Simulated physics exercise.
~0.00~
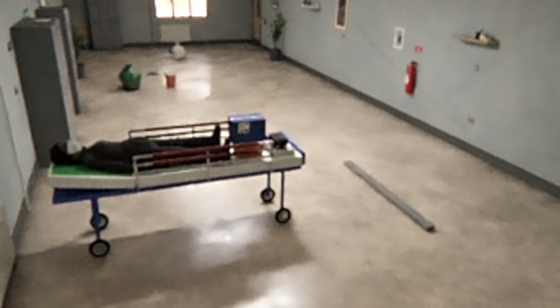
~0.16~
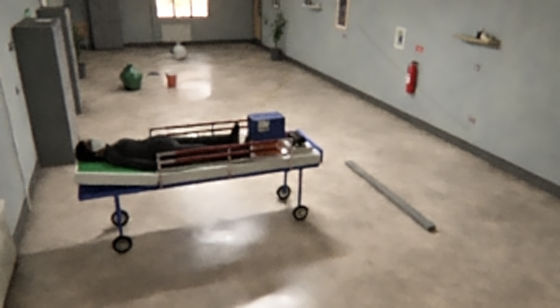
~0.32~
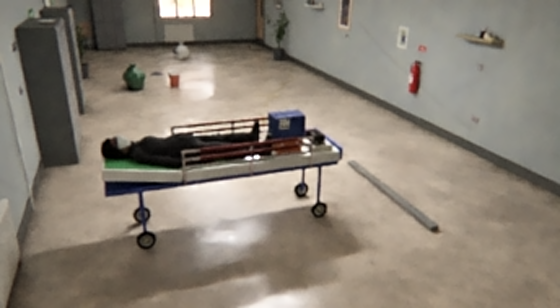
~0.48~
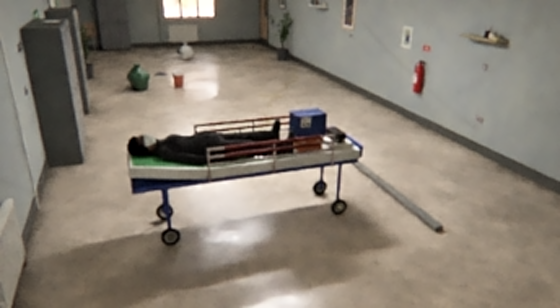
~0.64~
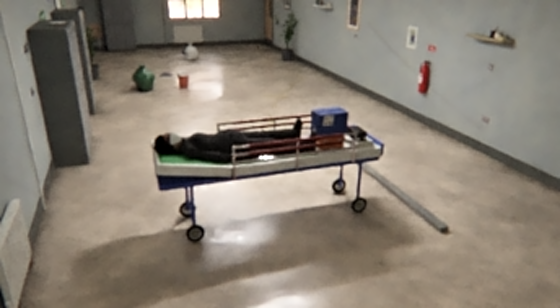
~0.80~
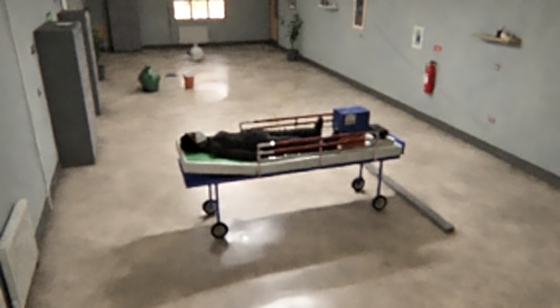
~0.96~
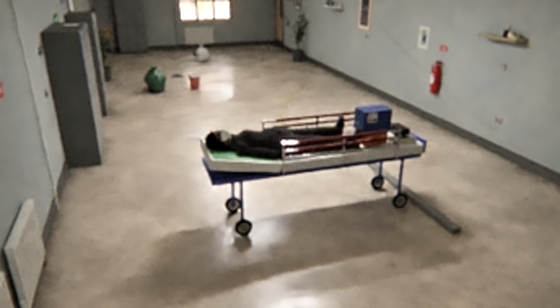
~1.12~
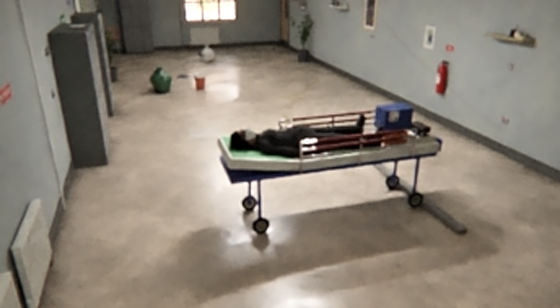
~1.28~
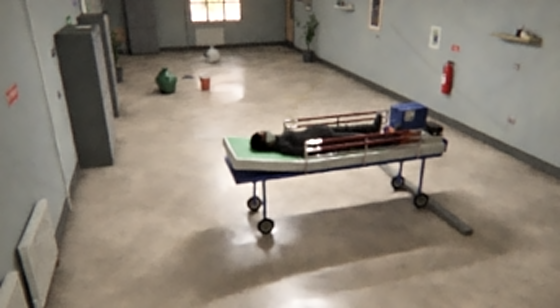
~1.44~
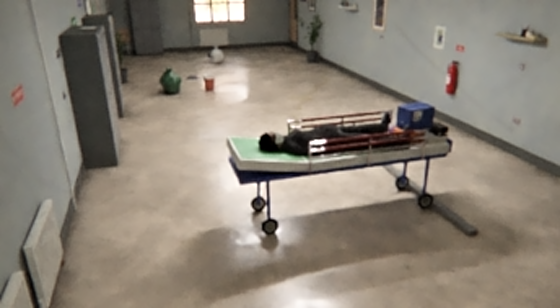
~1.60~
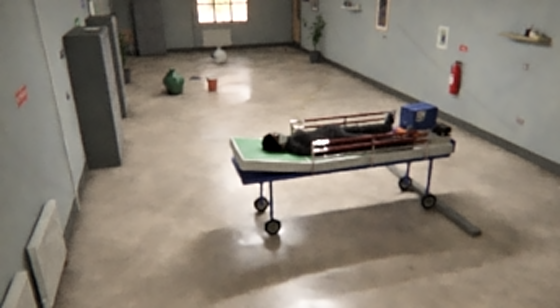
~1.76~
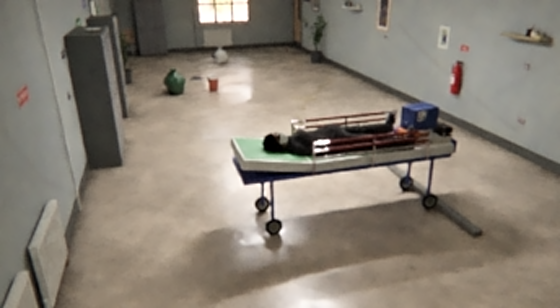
A dark-clothed figure lies on its back on a blue wheeled stretcher, head to the left on a green and white top, seen from above in a long grey room. A blue box sits near the feet between reddish side rails, with small items close by. Grey cabinets stand at left, a window glows at the far end, and a red extinguisher hangs on the right wall. The stretcher rolls steadily right towards a grey strip on the floor while the view pans slightly left. It halts level at the strip, with the figure and blue box still aboard.
